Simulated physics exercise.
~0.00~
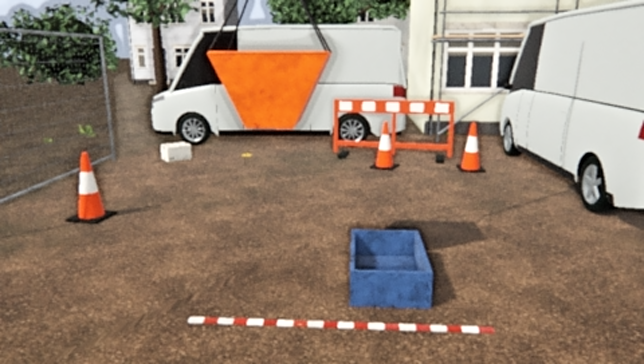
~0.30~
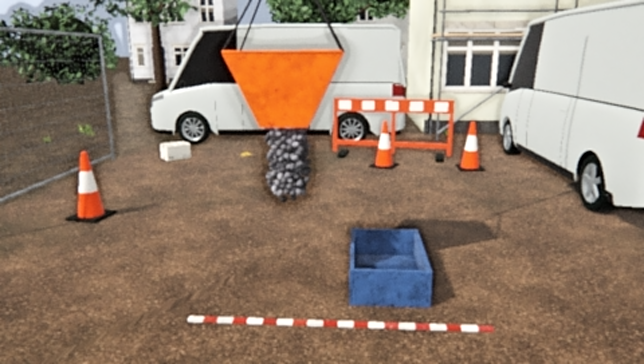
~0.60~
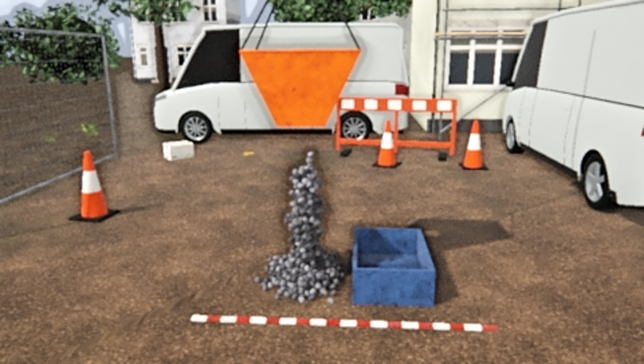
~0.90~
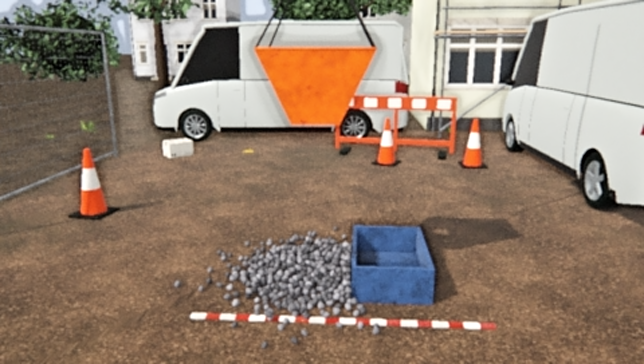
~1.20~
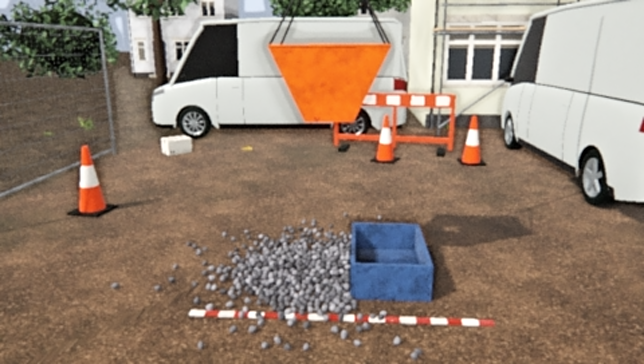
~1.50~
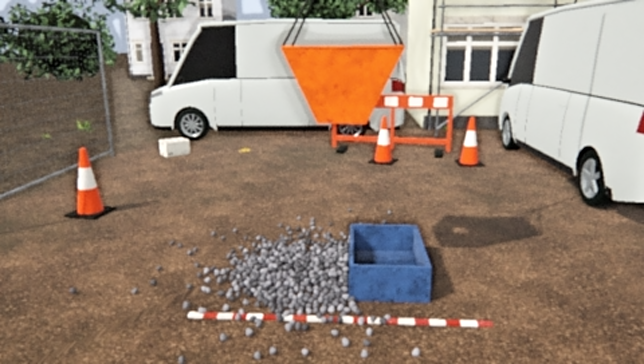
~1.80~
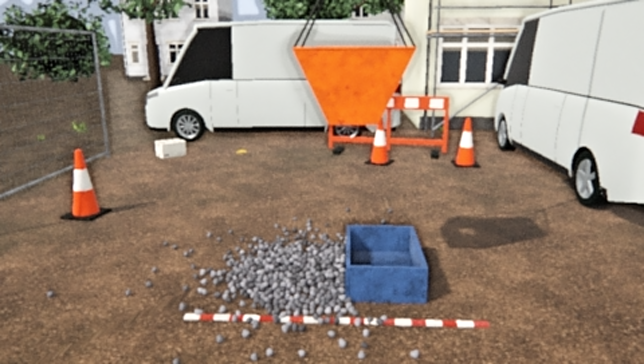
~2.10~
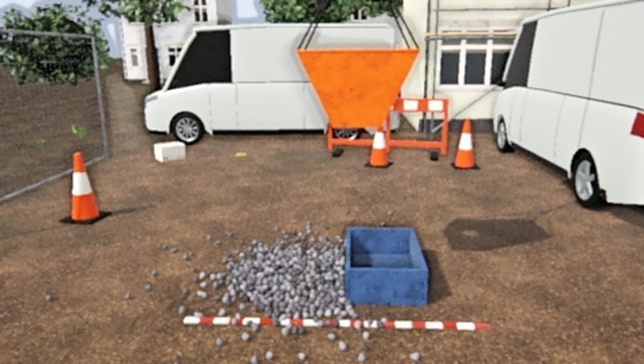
In a yard with parked white vans and traffic cones, an orange skip moved right and dropped grey stones, which piled up left of a blue bin and scattered across a striped pole, leaving the bin looking empty as the skip drifted farther right.
